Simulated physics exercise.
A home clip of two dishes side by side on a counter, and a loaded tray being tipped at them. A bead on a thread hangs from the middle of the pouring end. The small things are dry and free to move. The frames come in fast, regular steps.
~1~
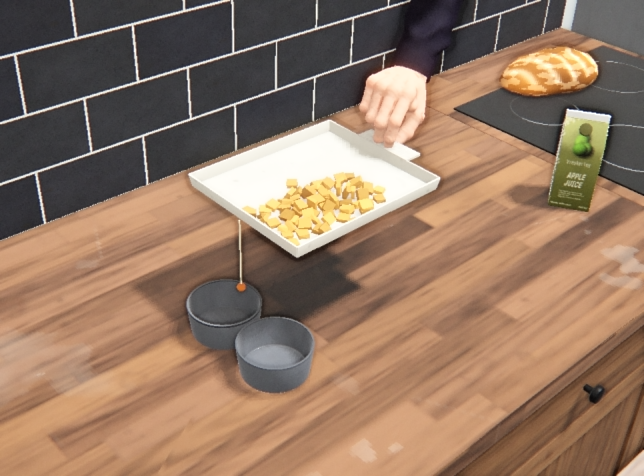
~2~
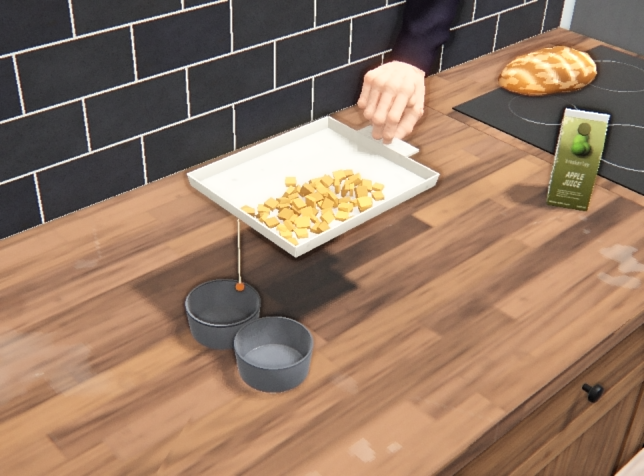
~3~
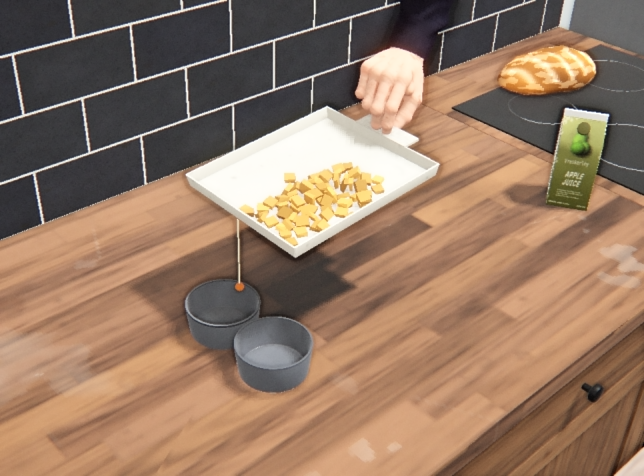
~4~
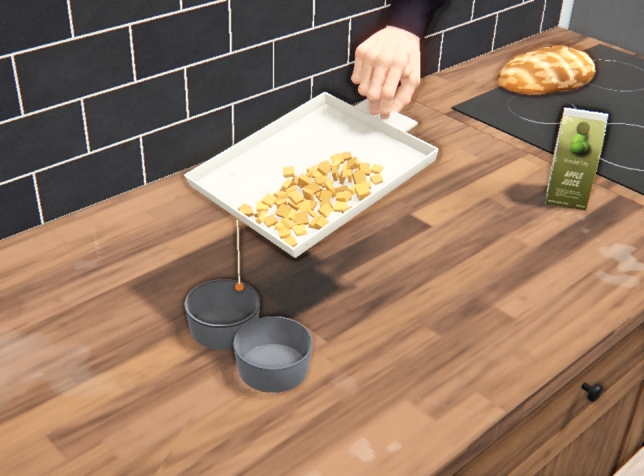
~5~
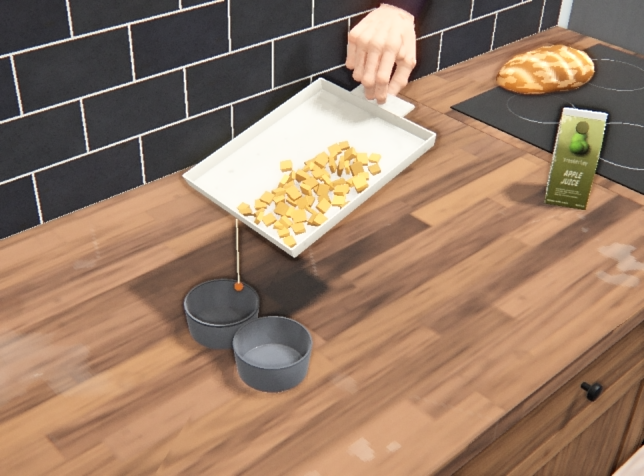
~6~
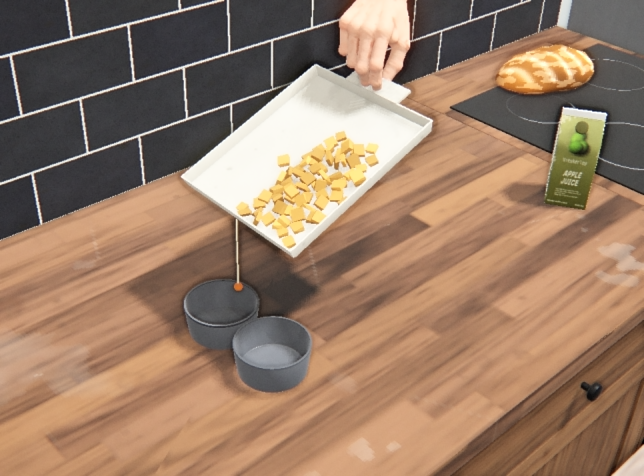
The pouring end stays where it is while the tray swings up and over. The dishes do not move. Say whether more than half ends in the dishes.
In the dishes lies the larger part of it.
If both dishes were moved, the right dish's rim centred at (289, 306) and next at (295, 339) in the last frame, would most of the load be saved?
The first try: Under half. The second: Below a half.
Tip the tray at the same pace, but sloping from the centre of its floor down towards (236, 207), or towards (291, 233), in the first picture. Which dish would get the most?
In turn: The dish on the left; right.
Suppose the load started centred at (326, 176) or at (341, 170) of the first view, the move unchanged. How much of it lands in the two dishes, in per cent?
The first gives 50 %, the second 50 %.
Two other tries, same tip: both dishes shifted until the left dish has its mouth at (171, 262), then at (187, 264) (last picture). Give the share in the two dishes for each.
First some 30, then 20 per cent.
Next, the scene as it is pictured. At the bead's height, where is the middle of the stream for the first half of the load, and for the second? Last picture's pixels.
Early half (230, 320), late half (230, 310).
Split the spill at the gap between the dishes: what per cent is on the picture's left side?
About 100 per cent.
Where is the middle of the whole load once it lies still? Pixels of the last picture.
Near (246, 357).
Soon after the last picture, tray tipped steeply; all on the tray.
A little later, tray tipped past a quarter turn; about half on the tray; about a quarter in the right dish; a small part in the left dish; a small part outside both; a small part in the air.
Later still, tray tipped past a quarter turn; about half in the right dish; about a quarter in the left dish; about a quarter outside both.
At rest, tray tipped past a quarter turn; about half in the right dish; about a quarter in the left dish; about a quarter outside both.
